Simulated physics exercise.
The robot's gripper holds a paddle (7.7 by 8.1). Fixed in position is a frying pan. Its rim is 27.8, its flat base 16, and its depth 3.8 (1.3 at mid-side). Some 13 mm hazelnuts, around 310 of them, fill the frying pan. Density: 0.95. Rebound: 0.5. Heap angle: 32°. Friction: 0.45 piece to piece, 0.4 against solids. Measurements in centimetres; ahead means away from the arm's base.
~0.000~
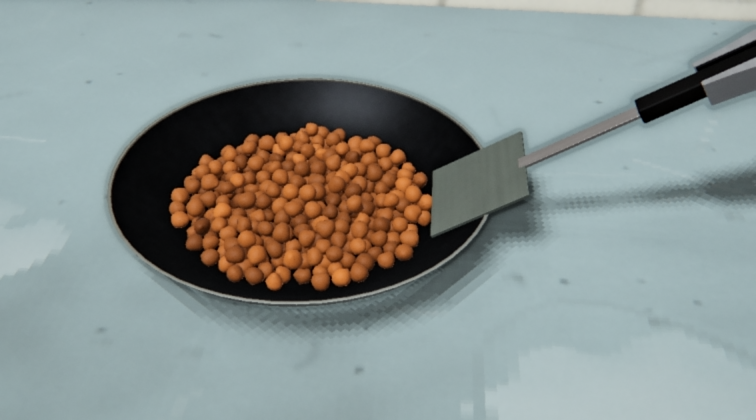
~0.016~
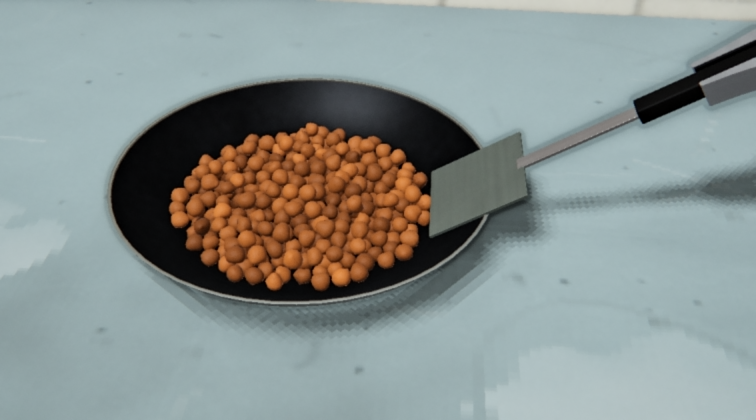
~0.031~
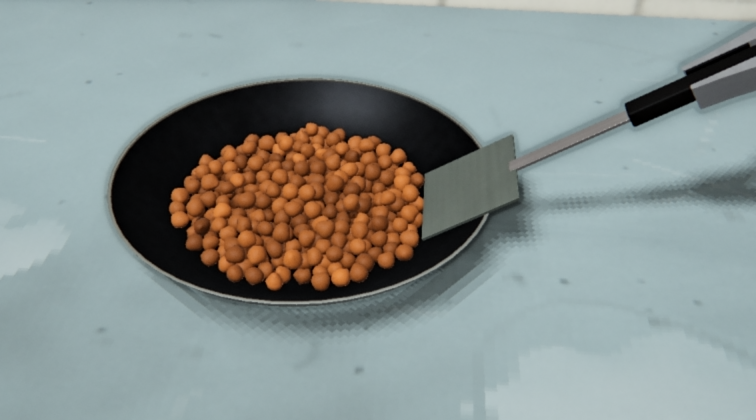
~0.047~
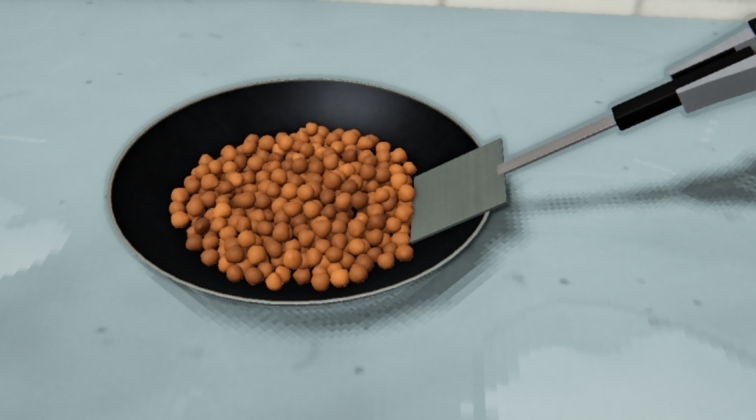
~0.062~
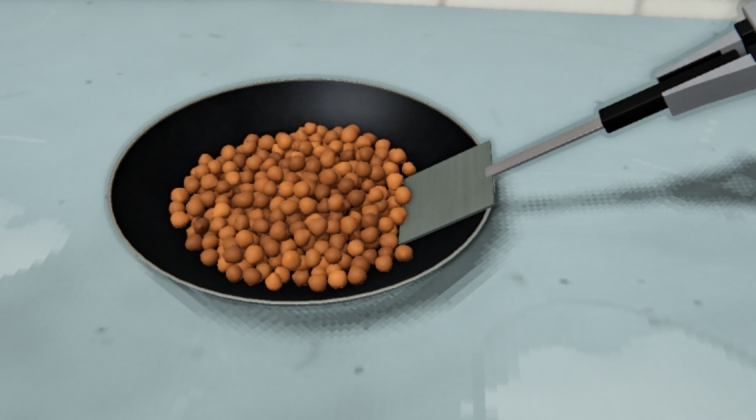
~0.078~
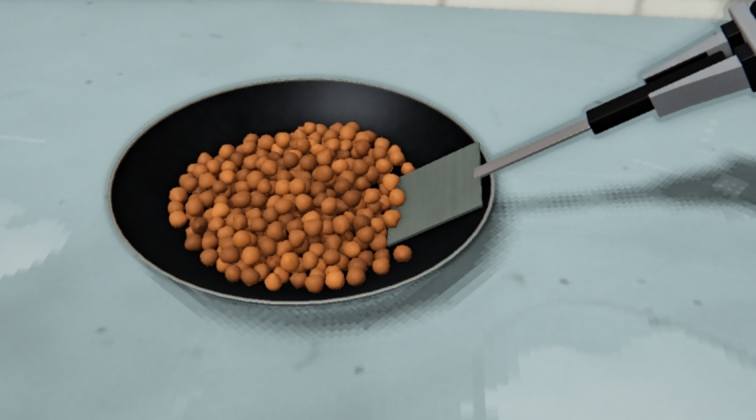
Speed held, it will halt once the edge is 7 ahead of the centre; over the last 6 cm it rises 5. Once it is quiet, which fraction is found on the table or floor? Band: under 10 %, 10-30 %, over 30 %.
Under 10 %.
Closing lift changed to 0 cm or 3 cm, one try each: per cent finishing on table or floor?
It comes to around 0 per cent on the first try and around 5 per cent on the second.
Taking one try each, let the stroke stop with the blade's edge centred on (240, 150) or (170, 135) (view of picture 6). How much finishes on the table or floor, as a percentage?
Around 0 per cent for the first try and 20 per cent for the second.
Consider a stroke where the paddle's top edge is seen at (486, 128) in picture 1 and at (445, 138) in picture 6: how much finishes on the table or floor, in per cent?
Roughly 0 percent ends up there.
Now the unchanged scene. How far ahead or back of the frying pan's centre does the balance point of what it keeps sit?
Ahead, by about 4.5 cm.
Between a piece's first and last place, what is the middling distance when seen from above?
I'd estimate close to 3 centimetres.
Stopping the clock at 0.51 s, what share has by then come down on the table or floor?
Around 5 percent.
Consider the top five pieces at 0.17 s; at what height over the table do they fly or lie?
4 cm.
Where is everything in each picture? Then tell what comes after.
The first picture shows paddle top edge at (525, 162), sloping 33°; upper third of the load around (303, 182), from x 180 to 425, top at y 130; 308 in the frying pan.
The second picture shows paddle top edge at (524, 163), sloping 33°; upper third of the load around (303, 182), from x 180 to 425, top at y 130.
The third picture shows paddle top edge at (516, 165), sloping 33°; upper third of the load around (305, 183), from x 180 to 415, top at y 130.
The fourth picture shows paddle top edge at (504, 169), sloping 33°; upper third of the load around (314, 182), from x 180 to 410, top at y 130.
The fifth picture shows paddle top edge at (492, 171), sloping 33°; upper third of the load around (311, 186), from x 180 to 410, top at y 130.
The sixth picture shows paddle top edge at (480, 172), sloping 33°; upper third of the load around (303, 183), from x 175 to 410, top at y 130; 308 in the frying pan.
After 0.17 s, sloping 33°, highest piece 4 above the table; 308 in the frying pan.
After 0.26 s, sloping 33°, highest piece 6 above the table; 308 in the frying pan.
After 0.51 s, sloping 33°, highest piece 5 above the table; 295 in the frying pan, 13 on the table or floor.
After 1.56 s, sloping 33°, highest piece 5 above the table; 295 in the frying pan, 13 on the table or floor.
At rest, 295 in the frying pan, 13 on the table or floor. That is 4 % on the table or floor.
